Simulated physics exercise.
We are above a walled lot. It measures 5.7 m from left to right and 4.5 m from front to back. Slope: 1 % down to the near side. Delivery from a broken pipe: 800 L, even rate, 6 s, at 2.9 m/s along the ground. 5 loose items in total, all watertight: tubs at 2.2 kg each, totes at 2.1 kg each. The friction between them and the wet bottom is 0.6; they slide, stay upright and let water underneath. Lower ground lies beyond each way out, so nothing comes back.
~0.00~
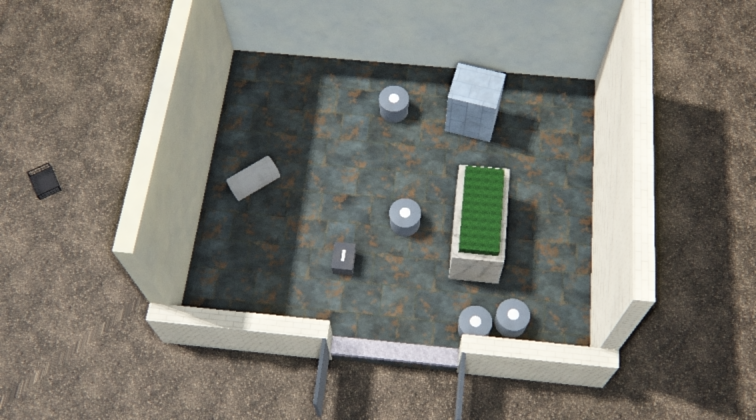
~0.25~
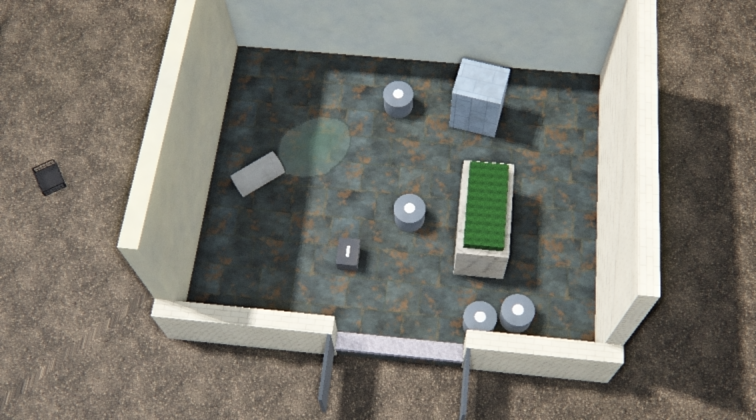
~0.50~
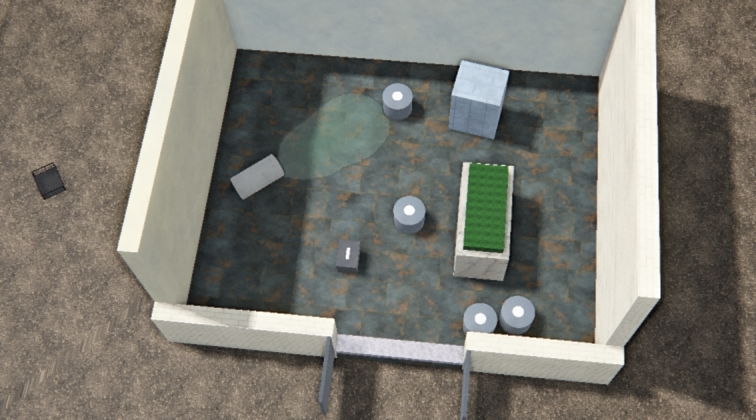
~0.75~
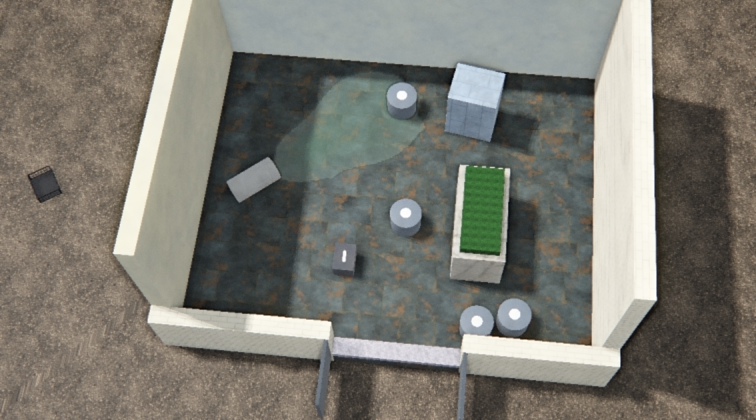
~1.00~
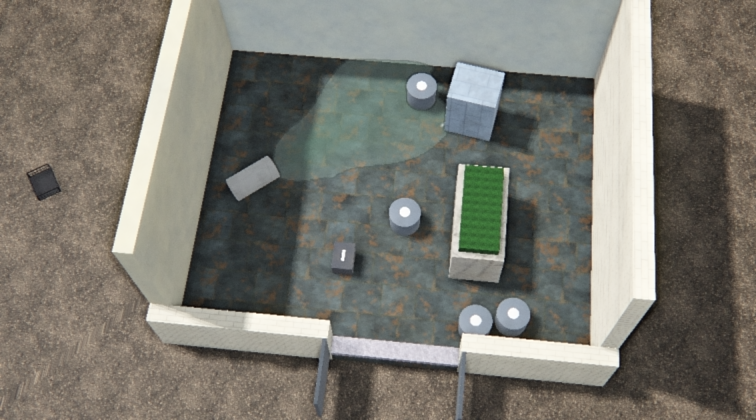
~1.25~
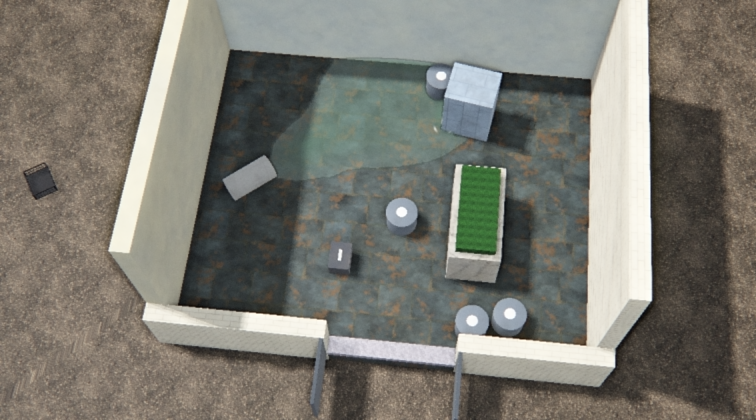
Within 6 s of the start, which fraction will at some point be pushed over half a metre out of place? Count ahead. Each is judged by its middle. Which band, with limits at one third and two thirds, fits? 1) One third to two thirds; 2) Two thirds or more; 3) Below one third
3.
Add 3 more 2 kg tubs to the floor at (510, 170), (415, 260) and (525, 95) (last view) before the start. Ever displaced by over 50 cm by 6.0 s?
Beyond the mark, within the mark, beyond the mark.
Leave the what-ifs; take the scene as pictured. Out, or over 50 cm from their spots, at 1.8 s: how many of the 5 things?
I make it 1 by then.
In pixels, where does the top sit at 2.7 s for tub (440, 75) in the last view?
Near (558, 105).
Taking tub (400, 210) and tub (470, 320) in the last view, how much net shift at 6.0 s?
Respectively, 0 cm and 0 cm.
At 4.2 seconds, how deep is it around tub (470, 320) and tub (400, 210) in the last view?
Around 0 cm and 0 cm.
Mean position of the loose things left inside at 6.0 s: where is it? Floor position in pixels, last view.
It sits at about (445, 289).
After 1.8 s 1 of 5 are over 50 cm from their spots; 1 afloat.
After 2.7 s 1 of 5 are over 50 cm from their spots; 1 afloat.
After 4.2 s 1 of 5 are over 50 cm from their spots; 1 afloat.
After 6.0 s 1 of 5 are over 50 cm from their spots, and 1 have been at some point; 2 afloat.
